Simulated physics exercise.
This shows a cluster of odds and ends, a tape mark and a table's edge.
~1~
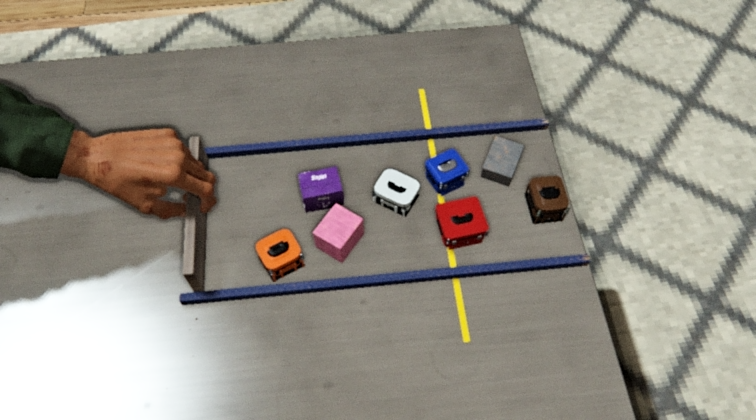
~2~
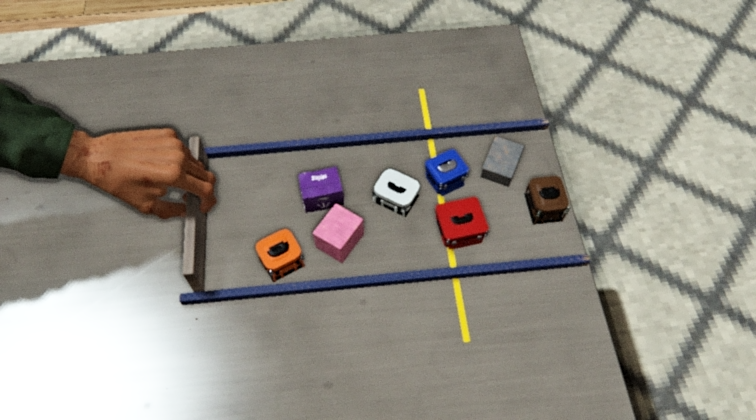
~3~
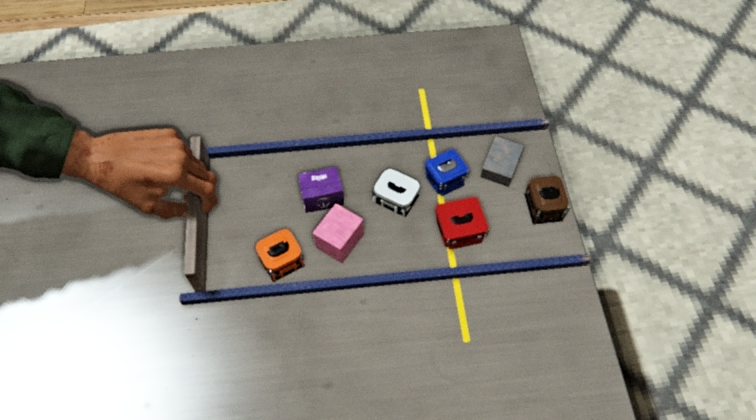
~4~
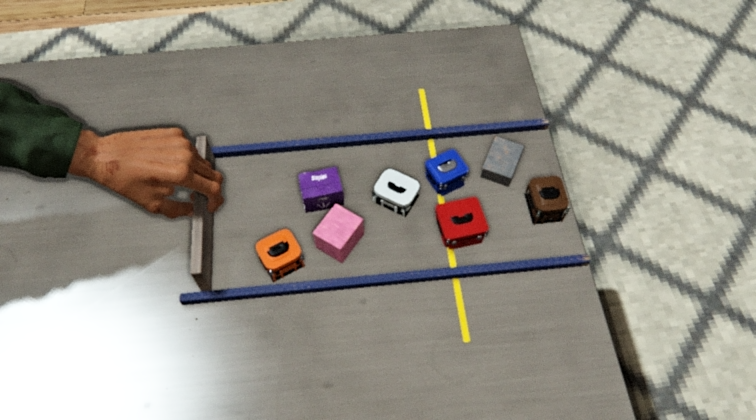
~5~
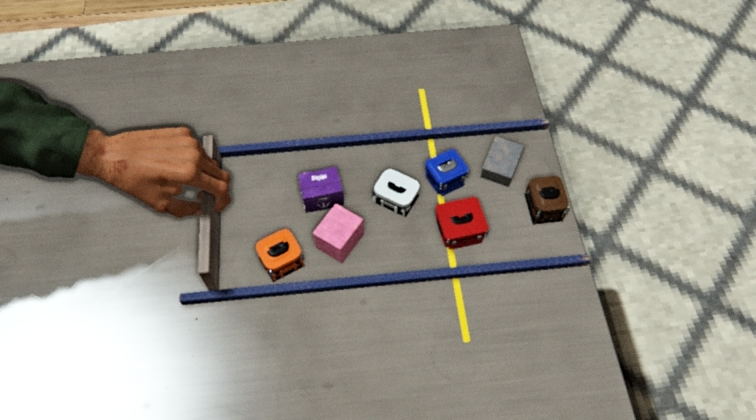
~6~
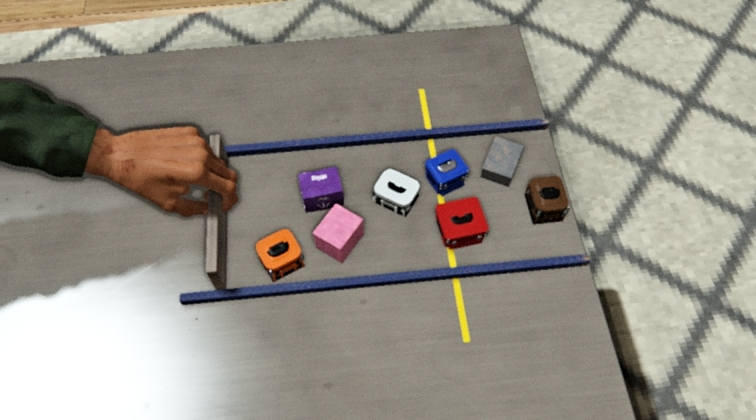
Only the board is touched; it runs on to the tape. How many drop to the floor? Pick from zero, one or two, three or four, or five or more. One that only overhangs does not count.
As it turns out, the number that fall off is zero.
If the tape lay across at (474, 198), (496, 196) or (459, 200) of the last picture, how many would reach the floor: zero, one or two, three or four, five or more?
In that order: None at all; either one or two; none at all.
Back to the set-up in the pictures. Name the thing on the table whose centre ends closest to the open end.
The grey block.
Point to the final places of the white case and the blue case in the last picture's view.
The white case at (497, 192), the blue case at (521, 164).
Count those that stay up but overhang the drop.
The number is 1.
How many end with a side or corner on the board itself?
That makes 3.
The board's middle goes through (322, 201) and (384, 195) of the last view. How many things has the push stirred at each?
3 and 7.
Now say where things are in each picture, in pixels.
The first frame shows brown case (546, 200); grey block (502, 161); red case (461, 223); board (197, 212); tape (442, 201).
The second frame shows grey block (502, 161); orange case (280, 255).
The third frame shows red case (461, 223); pink block (339, 233).
The fourth frame shows brown case (546, 200); blue case (446, 173).
The fifth frame shows grey block (502, 161); white case (397, 193).
The sixth frame shows brown case (546, 200); grey block (502, 161); red case (461, 223); board (218, 210); tape (442, 201).
Early on, none off yet; brown case at rest near (546, 200); grey block at rest near (502, 161); red case at rest near (461, 223).
Finally, the number that fall off is zero.
